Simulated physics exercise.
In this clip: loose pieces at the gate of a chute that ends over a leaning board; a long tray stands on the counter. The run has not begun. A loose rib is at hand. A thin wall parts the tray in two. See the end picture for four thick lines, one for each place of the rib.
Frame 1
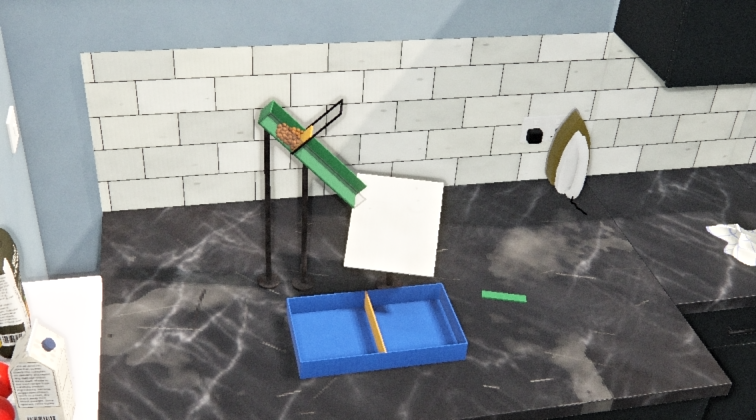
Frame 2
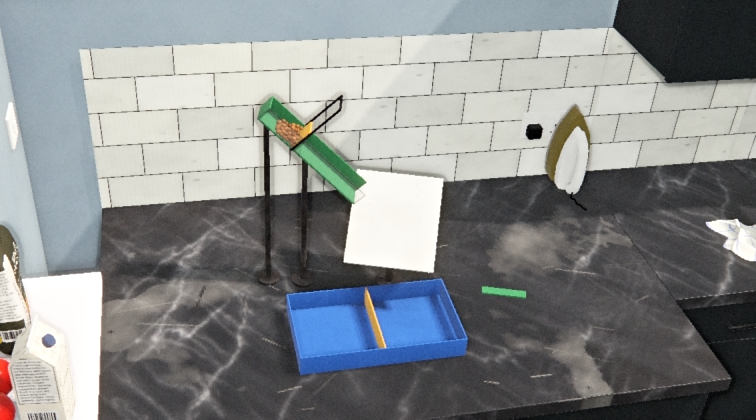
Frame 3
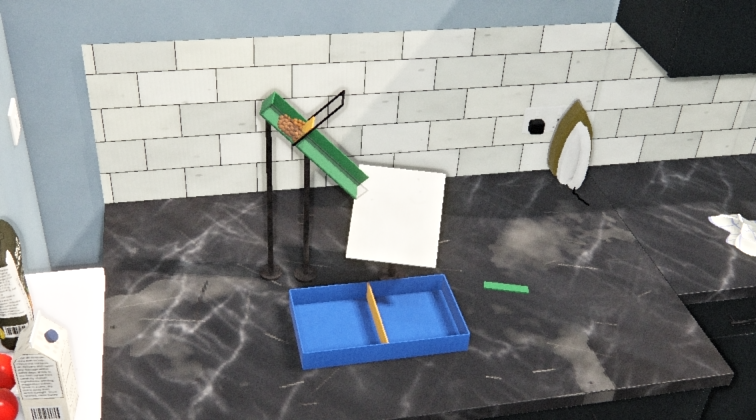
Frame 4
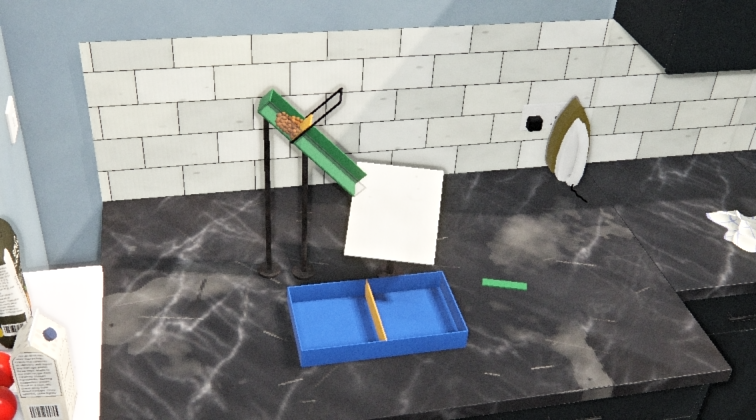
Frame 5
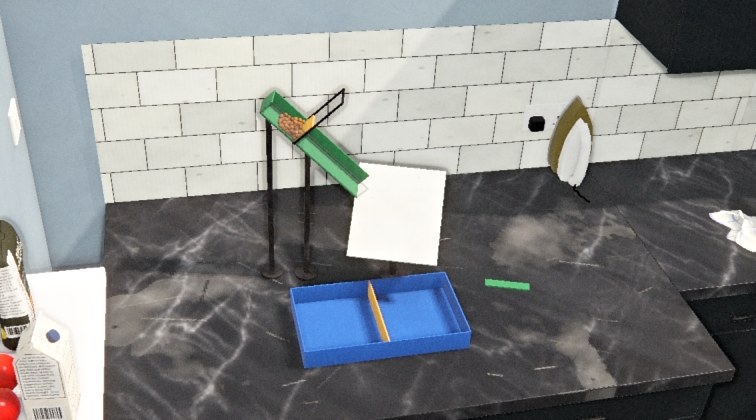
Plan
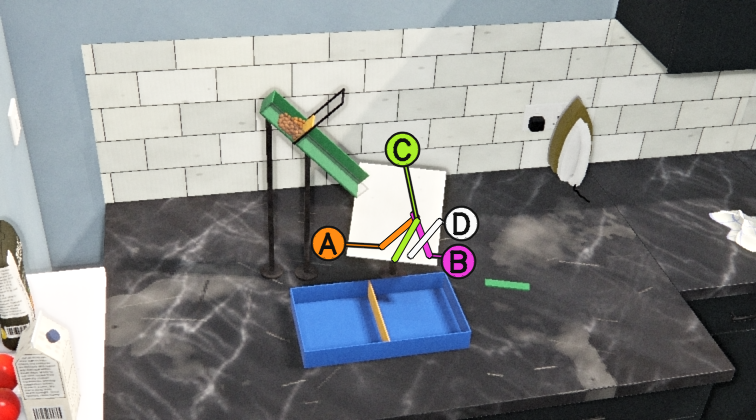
A green chute holding cereal balls behind its closed gate slopes toward a tilted white board and divided blue tray, all staying still.
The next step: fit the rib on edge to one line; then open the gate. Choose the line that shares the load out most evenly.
C works best here.
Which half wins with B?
More lands on the right.
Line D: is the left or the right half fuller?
Right.
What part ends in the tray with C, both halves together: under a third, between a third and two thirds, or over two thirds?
Line C gives over two thirds.
On the marked copy, line A from (416, 217) to (381, 246); line B from (413, 214) to (429, 255); line C from (417, 220) to (394, 259); line D from (439, 221) to (410, 255).
With A, of what is caught, almost all in the left half, about a tenth in the right.
With B, of what is caught, about a tenth in the left half, almost all in the right.
With C, of what is caught, roughly half in the left half, roughly half in the right.
With D, of what is caught, about a tenth in the left half, almost all in the right.
